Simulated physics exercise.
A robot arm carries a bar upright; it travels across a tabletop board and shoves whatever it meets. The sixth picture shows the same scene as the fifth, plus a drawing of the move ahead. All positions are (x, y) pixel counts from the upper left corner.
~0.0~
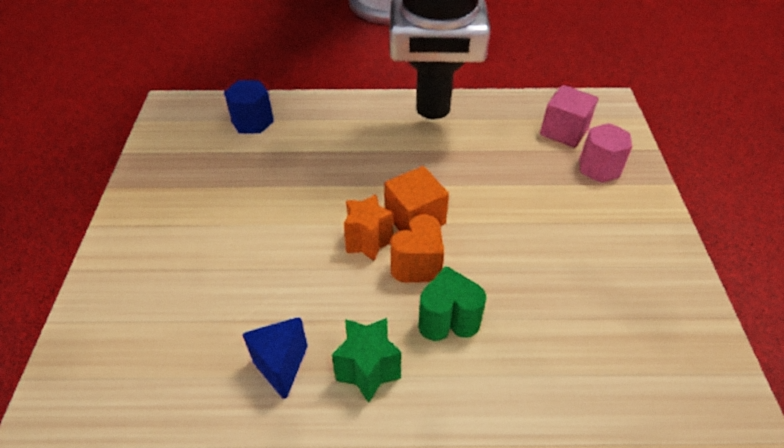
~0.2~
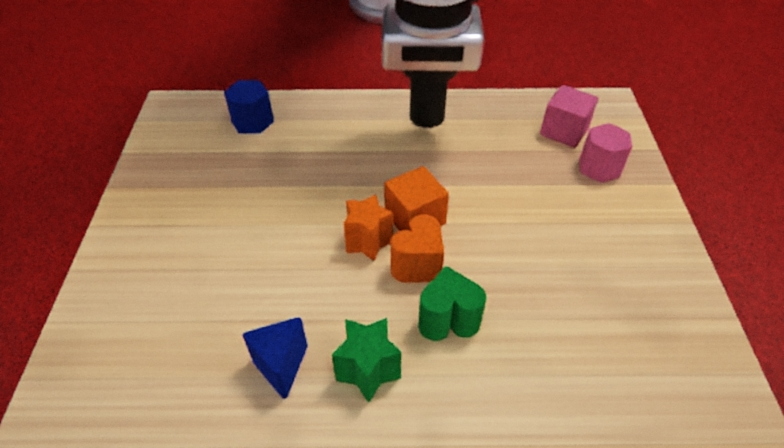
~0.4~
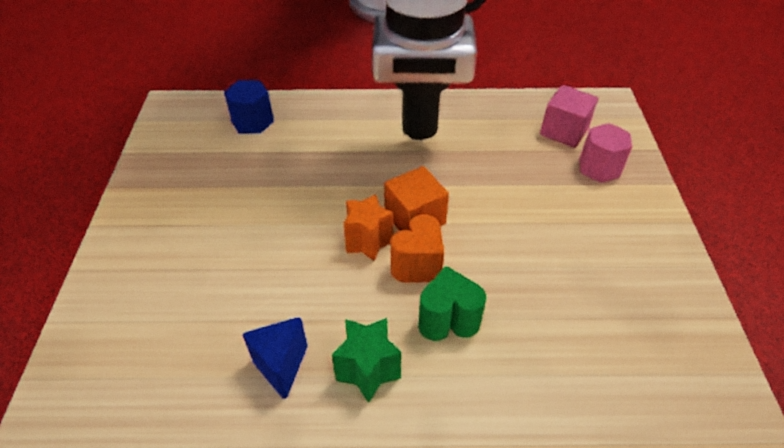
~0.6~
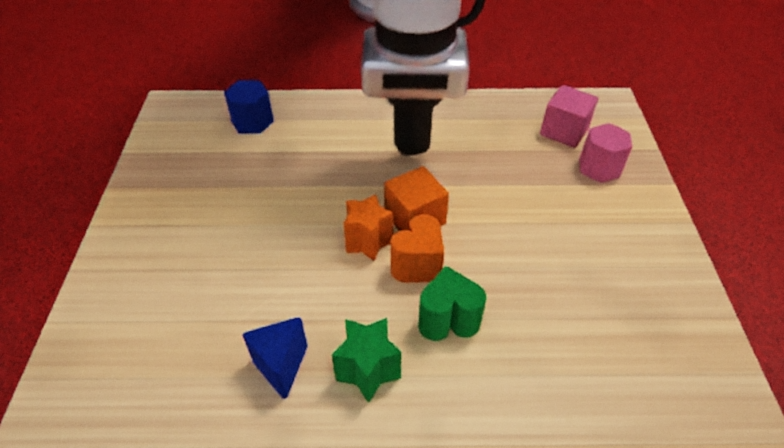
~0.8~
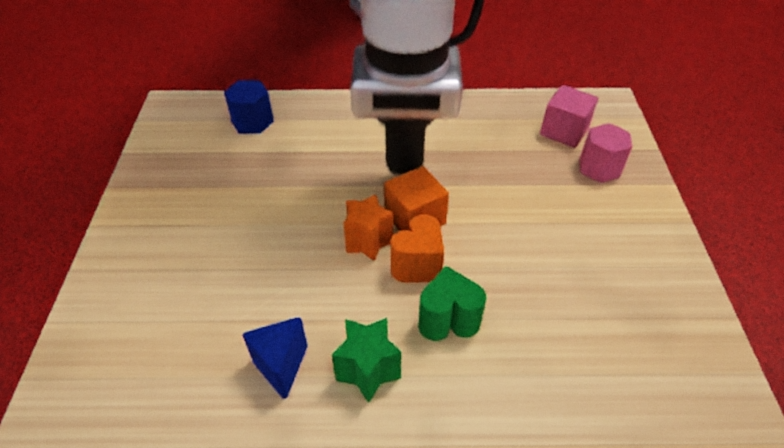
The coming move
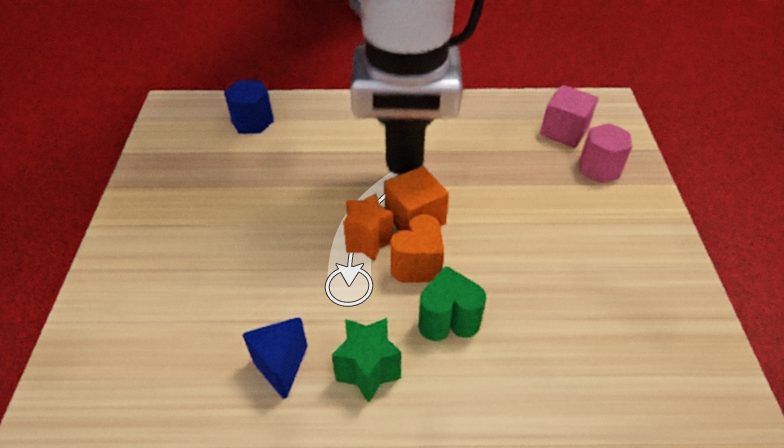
A robot arm's dark bar moves down and slightly left toward the still orange blocks.
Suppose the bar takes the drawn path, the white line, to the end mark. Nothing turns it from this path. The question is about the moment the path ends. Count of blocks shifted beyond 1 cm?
Total: One.
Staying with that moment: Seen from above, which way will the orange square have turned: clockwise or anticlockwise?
It spins anti-clockwise.
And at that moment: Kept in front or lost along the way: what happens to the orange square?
The orange square slips off.
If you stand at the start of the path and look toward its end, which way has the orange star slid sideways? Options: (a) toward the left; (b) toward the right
It's a.
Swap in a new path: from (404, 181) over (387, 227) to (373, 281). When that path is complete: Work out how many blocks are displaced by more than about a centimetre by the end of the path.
Number moved: 3+.
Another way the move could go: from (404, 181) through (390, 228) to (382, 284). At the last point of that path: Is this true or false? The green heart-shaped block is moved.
It is true.
The line goes from (404, 181) over (373, 208) and (354, 243) to (349, 286).
On the path given first. One third of the way, bar at (372, 190); orange square at (416, 191), turned 15° anticlockwise.
Two thirds of the way, bar at (352, 226); orange star at (359, 244); orange square at (415, 192), turned 25° anticlockwise.
At the end, bar at (347, 269); orange star at (357, 290); orange square at (415, 192), turned 25° anticlockwise; orange heart-shaped block unmoved.
